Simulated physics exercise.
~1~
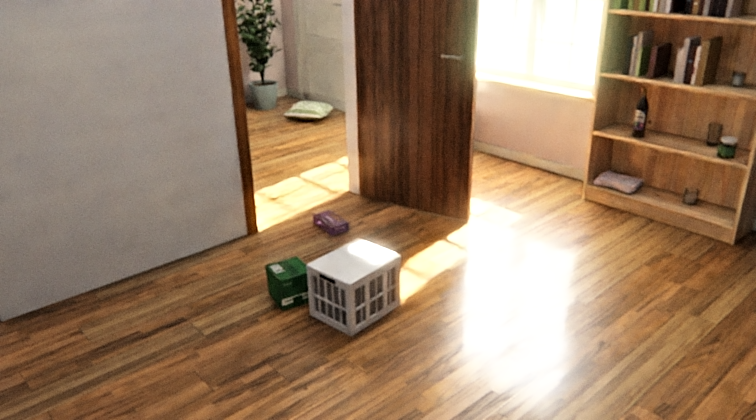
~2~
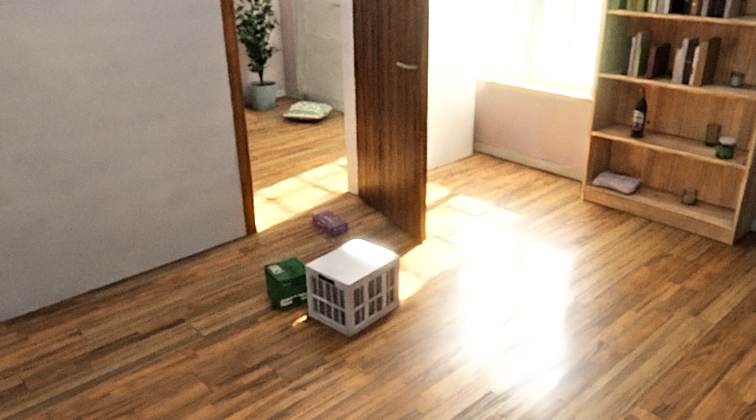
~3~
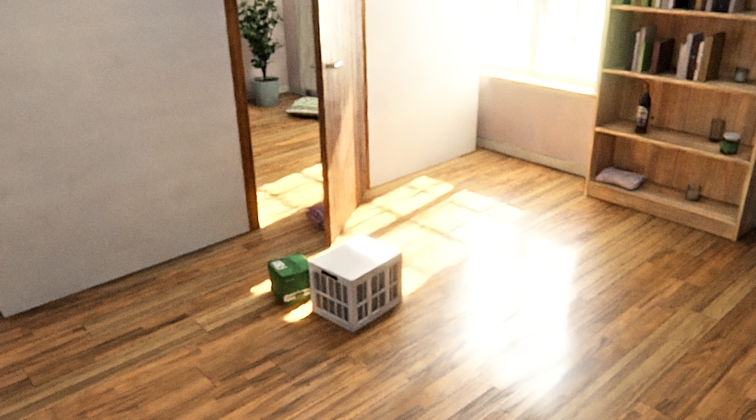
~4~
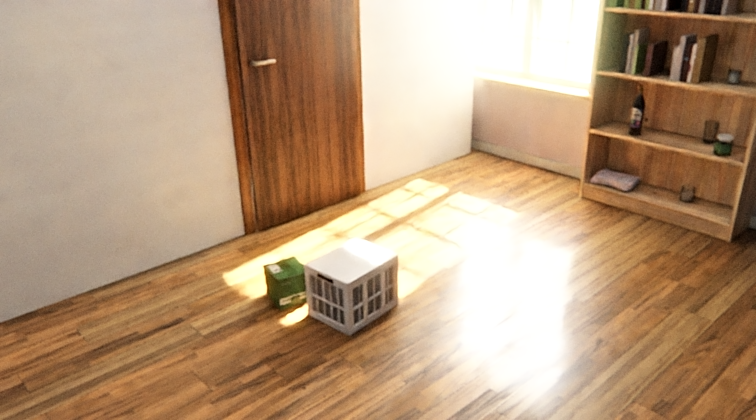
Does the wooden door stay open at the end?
No, the door does not stay open. It swings all the way round and ends up shut in its frame.
